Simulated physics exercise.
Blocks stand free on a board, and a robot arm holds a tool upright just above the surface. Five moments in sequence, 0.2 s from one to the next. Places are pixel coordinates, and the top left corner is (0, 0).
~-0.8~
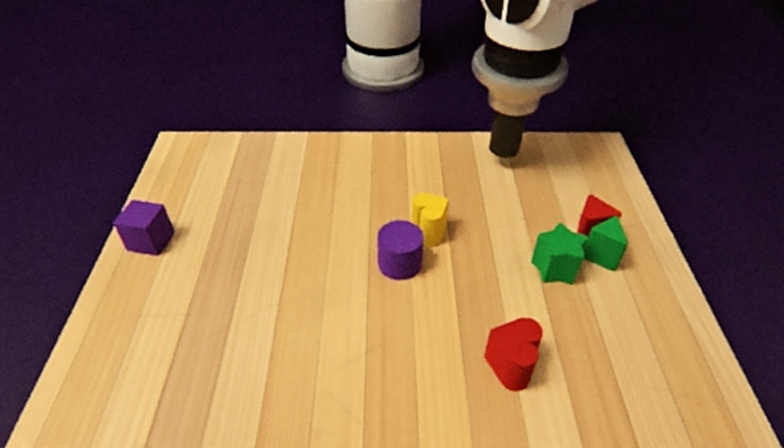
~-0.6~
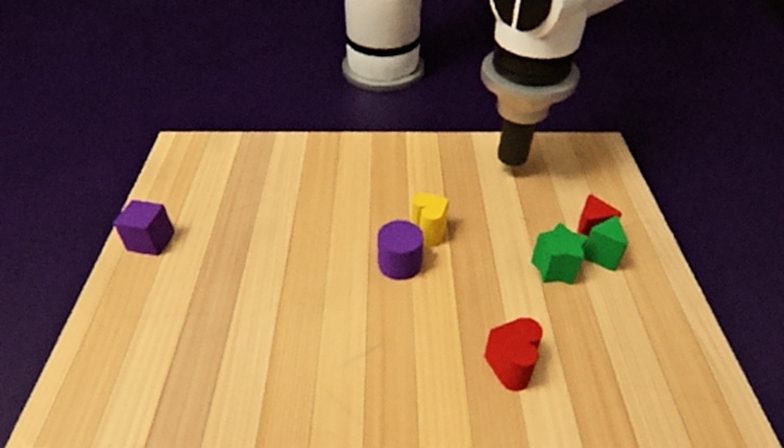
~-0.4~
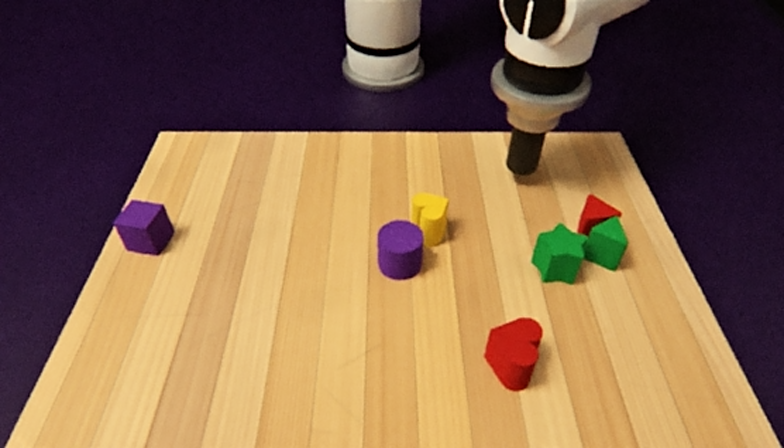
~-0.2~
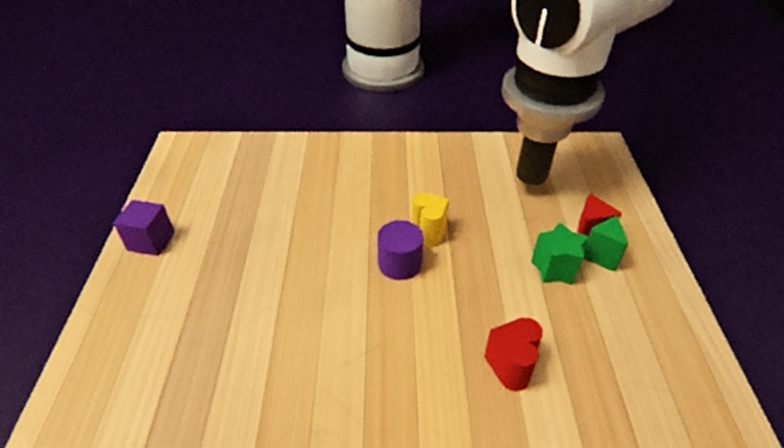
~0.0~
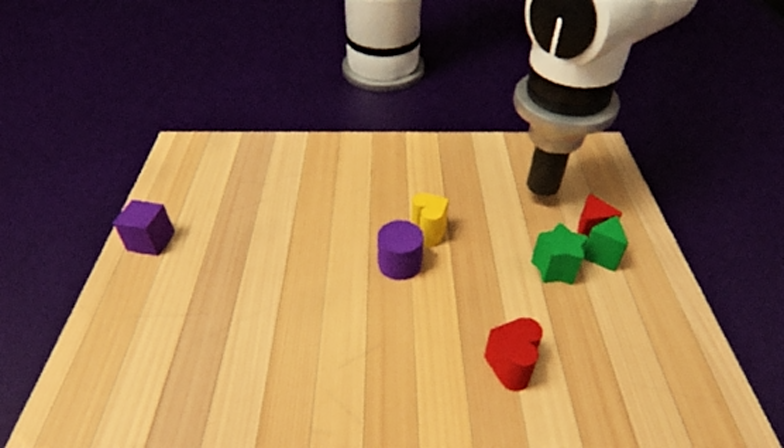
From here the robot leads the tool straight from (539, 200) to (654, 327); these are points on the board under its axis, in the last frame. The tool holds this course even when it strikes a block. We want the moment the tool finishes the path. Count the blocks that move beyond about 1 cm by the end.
Moved: Exactly two.
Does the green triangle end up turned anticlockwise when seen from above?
The answer is yes.
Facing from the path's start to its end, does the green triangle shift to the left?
I expect so.
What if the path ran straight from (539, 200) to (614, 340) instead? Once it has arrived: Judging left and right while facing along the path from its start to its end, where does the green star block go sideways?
Rightward.
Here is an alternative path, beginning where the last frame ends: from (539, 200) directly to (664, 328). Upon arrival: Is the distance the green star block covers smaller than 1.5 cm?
Yes, I think so.
What follows on the original path. One third of the way, tool (578, 223); red triangle (615, 215); green triangle (619, 234), turned 20° clockwise.
Two thirds of the way, tool (616, 265); red triangle (635, 228), turned 40° anticlockwise; green triangle (658, 259), turned 20° anticlockwise.
At the end, tool (662, 313); green star block unmoved; red triangle (635, 228), turned 40° anticlockwise; green triangle (679, 271), turned 85° anticlockwise.
